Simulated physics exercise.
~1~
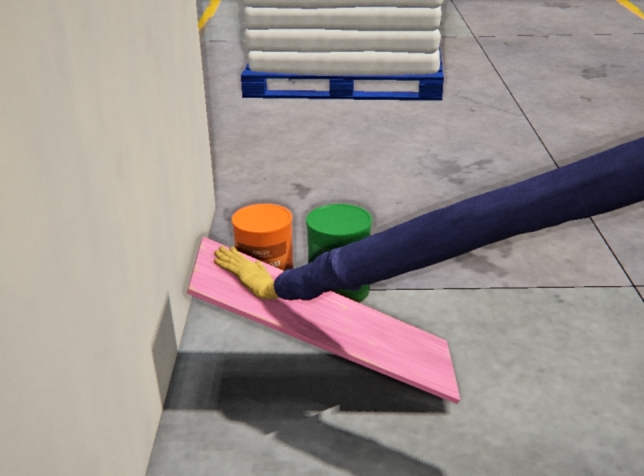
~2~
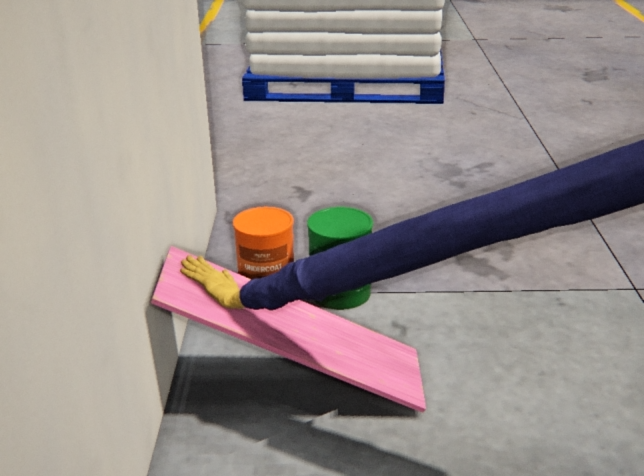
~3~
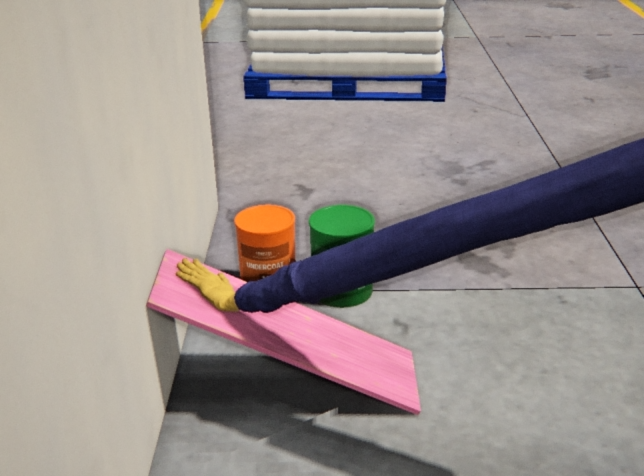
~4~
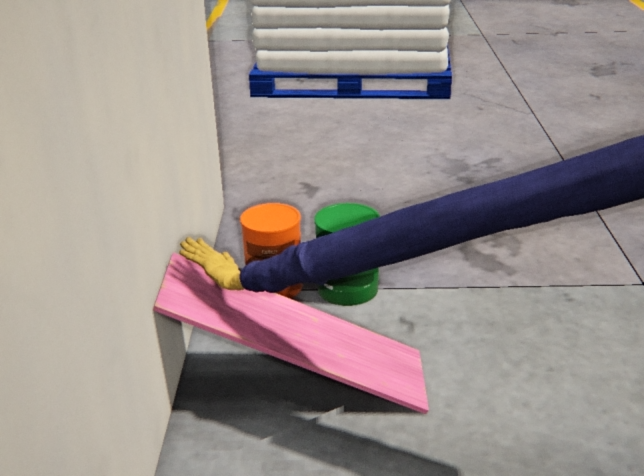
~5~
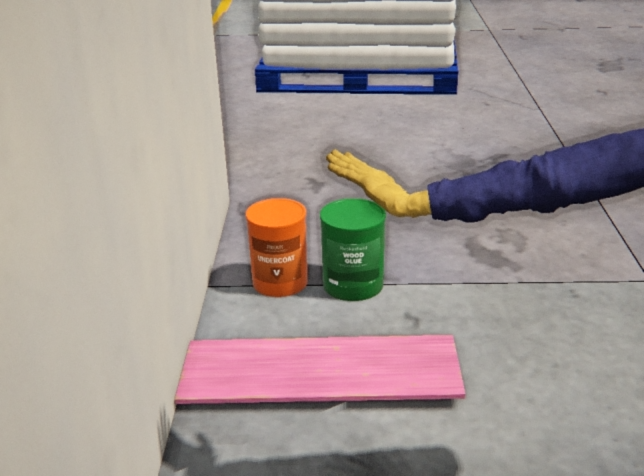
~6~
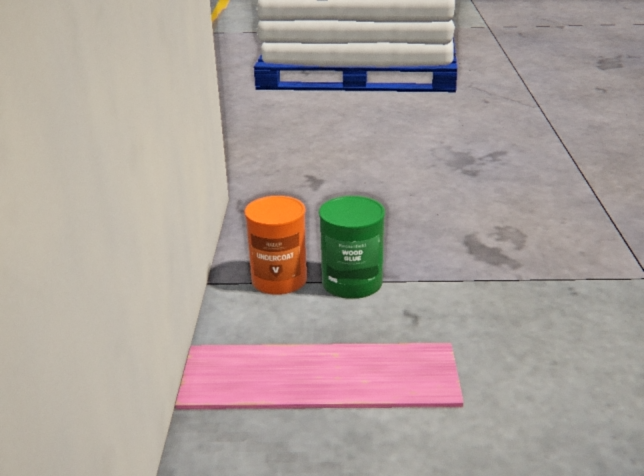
A pink board pushed left against a wall slips flat to the floor once released.
